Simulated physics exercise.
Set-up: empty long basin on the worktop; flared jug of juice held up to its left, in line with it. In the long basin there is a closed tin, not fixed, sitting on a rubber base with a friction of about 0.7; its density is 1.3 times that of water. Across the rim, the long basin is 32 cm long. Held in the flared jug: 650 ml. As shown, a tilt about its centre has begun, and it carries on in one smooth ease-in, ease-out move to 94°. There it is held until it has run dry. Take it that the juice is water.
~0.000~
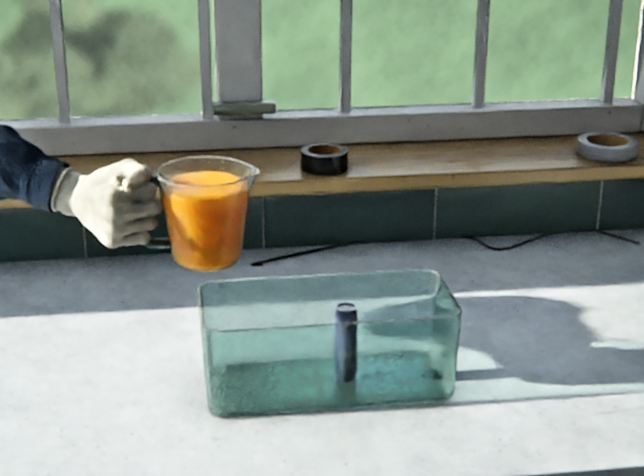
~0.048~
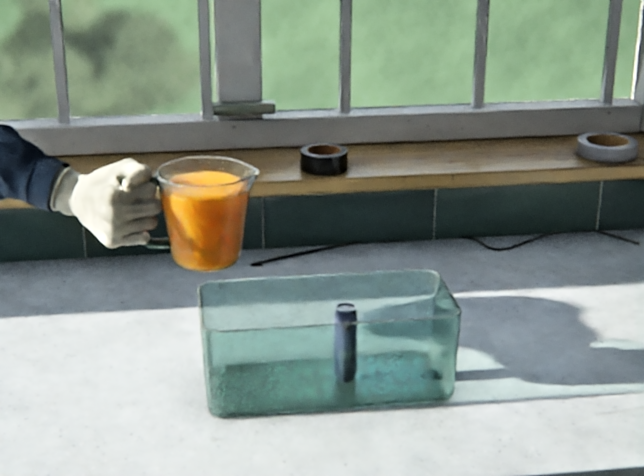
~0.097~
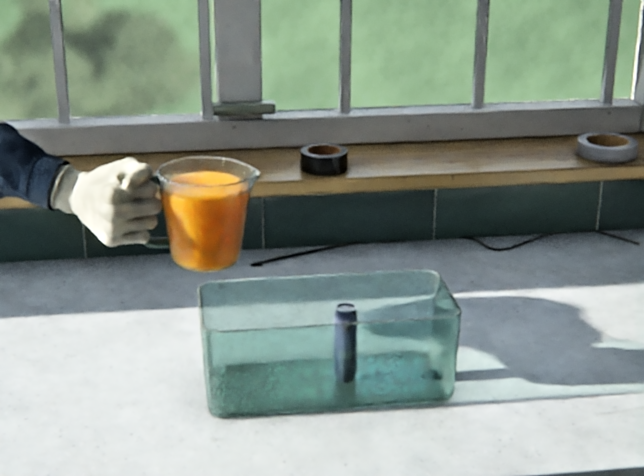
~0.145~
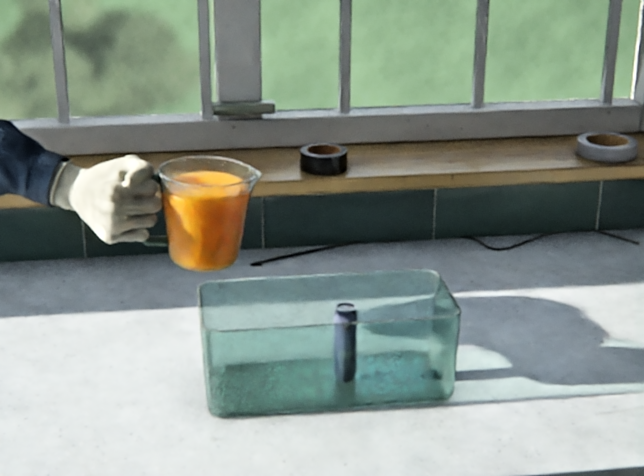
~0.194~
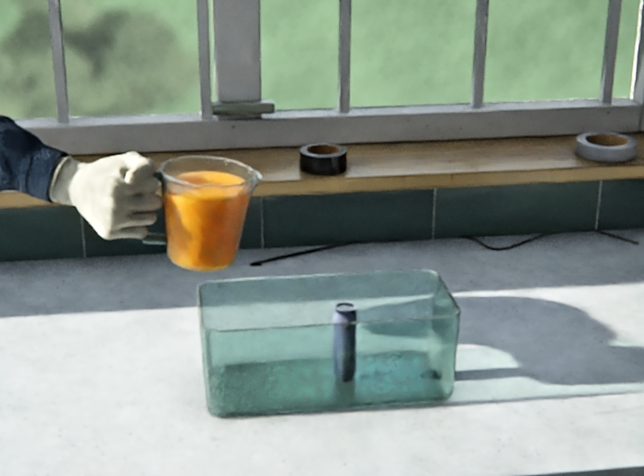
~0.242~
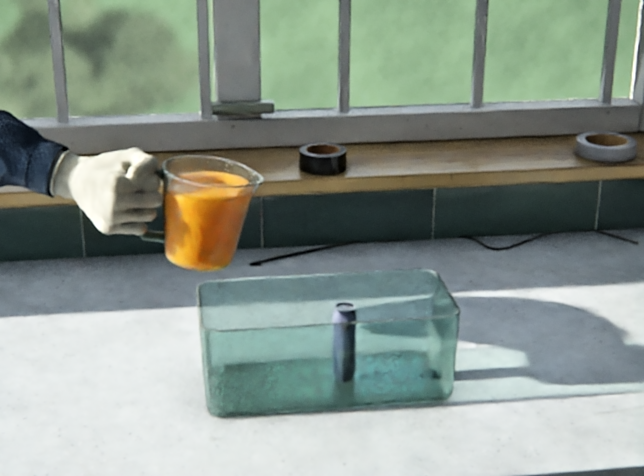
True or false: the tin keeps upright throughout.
True.
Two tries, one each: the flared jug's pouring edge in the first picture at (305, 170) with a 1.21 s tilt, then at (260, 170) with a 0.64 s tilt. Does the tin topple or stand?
The tin stays vertical the first time and stays vertical the second time.
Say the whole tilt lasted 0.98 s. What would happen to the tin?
Outcome - the tin stays erect.
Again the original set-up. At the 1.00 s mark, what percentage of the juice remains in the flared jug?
Around 32 in a hundred.
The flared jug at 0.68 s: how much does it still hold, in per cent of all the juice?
At that time about 82 in a hundred parts are still held.
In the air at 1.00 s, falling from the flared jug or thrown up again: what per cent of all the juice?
Close to 18 %.
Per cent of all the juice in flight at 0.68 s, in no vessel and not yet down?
Some 14 per cent.
By 0.68 s the tilt is 56° and 82 per cent is still to pour; the tin stands where it began.
By 1.00 s the tilt is 87° and 33 per cent is still to pour; the tin stands 1 cm from where it began.
By 1.34 s the tilt is 94° and 4 per cent is still to pour; the tin stands 1 cm from where it began.
By 1.71 s the tilt is 94° and 0 per cent is still to pour; the tin stands 1 cm from where it began.
At rest the tin stands 1 cm from where it began.
